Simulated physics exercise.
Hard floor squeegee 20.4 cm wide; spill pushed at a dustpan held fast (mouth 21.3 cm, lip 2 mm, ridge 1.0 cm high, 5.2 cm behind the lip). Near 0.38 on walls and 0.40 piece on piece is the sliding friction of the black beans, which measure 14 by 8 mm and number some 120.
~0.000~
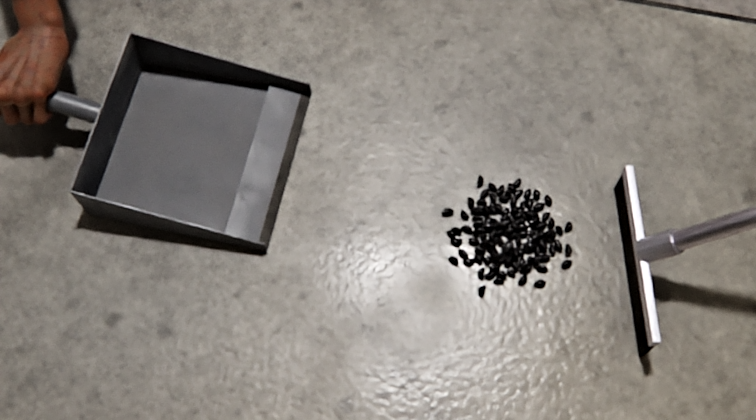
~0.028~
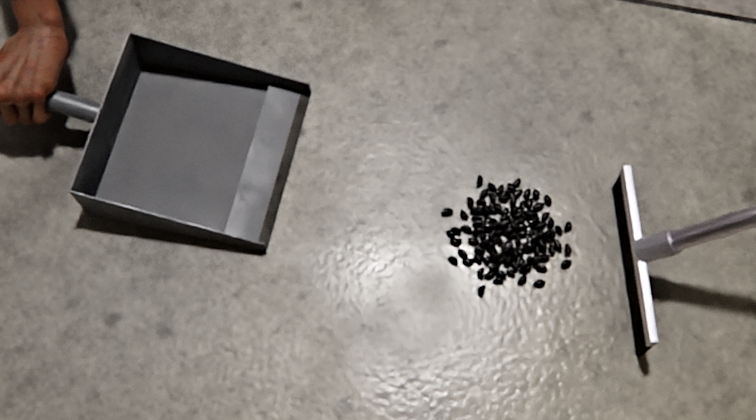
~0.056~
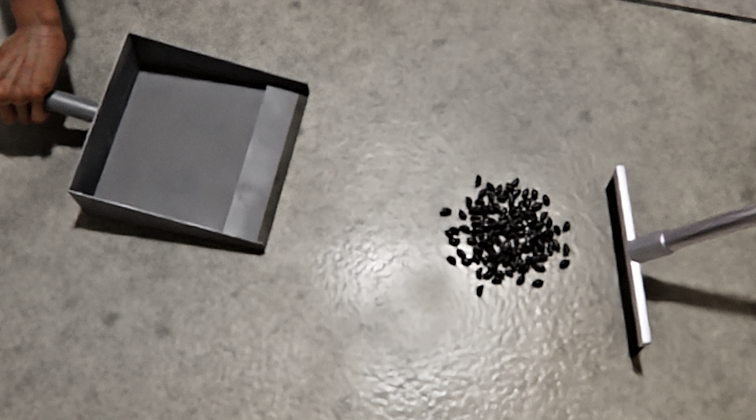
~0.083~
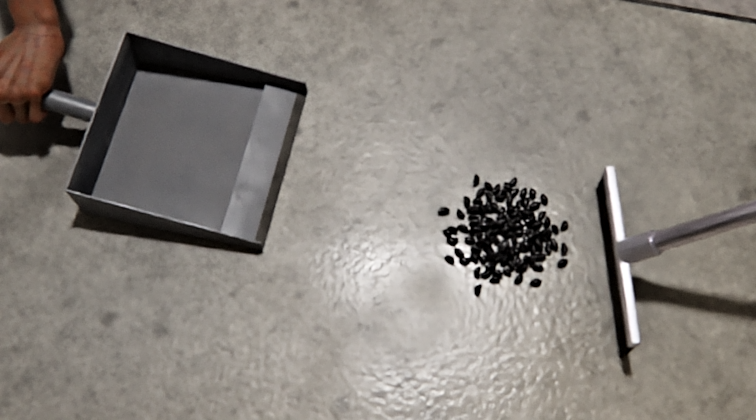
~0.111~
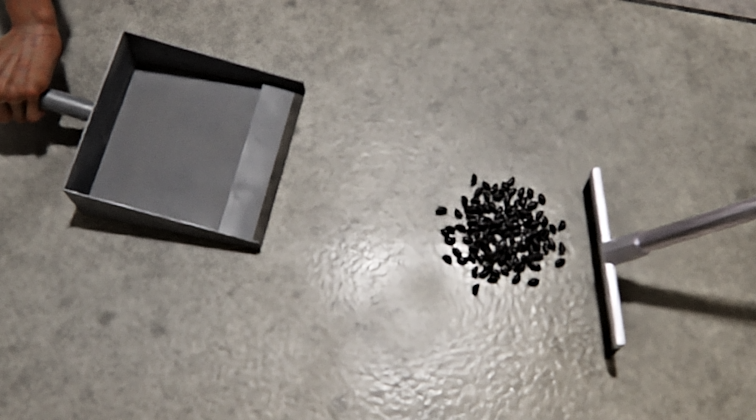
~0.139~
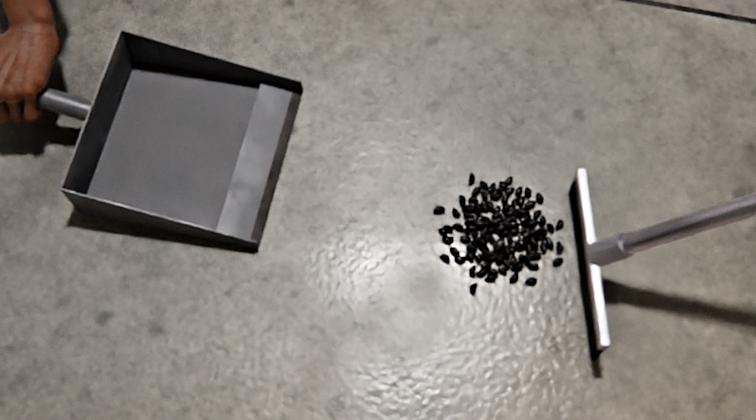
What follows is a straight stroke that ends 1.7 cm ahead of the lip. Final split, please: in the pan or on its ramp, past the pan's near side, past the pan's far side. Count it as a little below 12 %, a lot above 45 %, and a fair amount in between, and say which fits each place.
Pan: A little, near side: A lot, far side: A little.
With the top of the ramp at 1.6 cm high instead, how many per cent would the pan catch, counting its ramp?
Close to 0 per cent then.
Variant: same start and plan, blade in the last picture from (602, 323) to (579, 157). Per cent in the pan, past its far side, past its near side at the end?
Pan 5; far 0; near 20.
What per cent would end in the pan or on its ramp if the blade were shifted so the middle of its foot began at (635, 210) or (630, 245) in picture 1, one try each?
Some 5 and 5 per cent.
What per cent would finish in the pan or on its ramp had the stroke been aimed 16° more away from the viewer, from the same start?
Under that change, roughly 15 in a hundred.
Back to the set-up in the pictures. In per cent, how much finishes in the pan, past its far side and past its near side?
Pan 0, near side 60, far side 0.
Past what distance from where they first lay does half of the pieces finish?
That distance is around 30 cm.
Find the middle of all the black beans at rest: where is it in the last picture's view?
My guess is close to (258, 269).
After 0.48 s, middle of the blade 21 cm from the lip; 0 % over the lip, far side 0 %, near side 20 %.
After 0.70 s, middle of the blade 11 cm from the lip; 0 % over the lip, far side 0 %, near side 50 %.
After 1.04 s, middle of the blade 4 cm from the lip; 5 % over the lip, far side 0 %, near side 60 %.
By 2.7 s all is still; pan 0 %, near side 60 %, far side 0 %, in front of the lip or behind the blade 40 %.
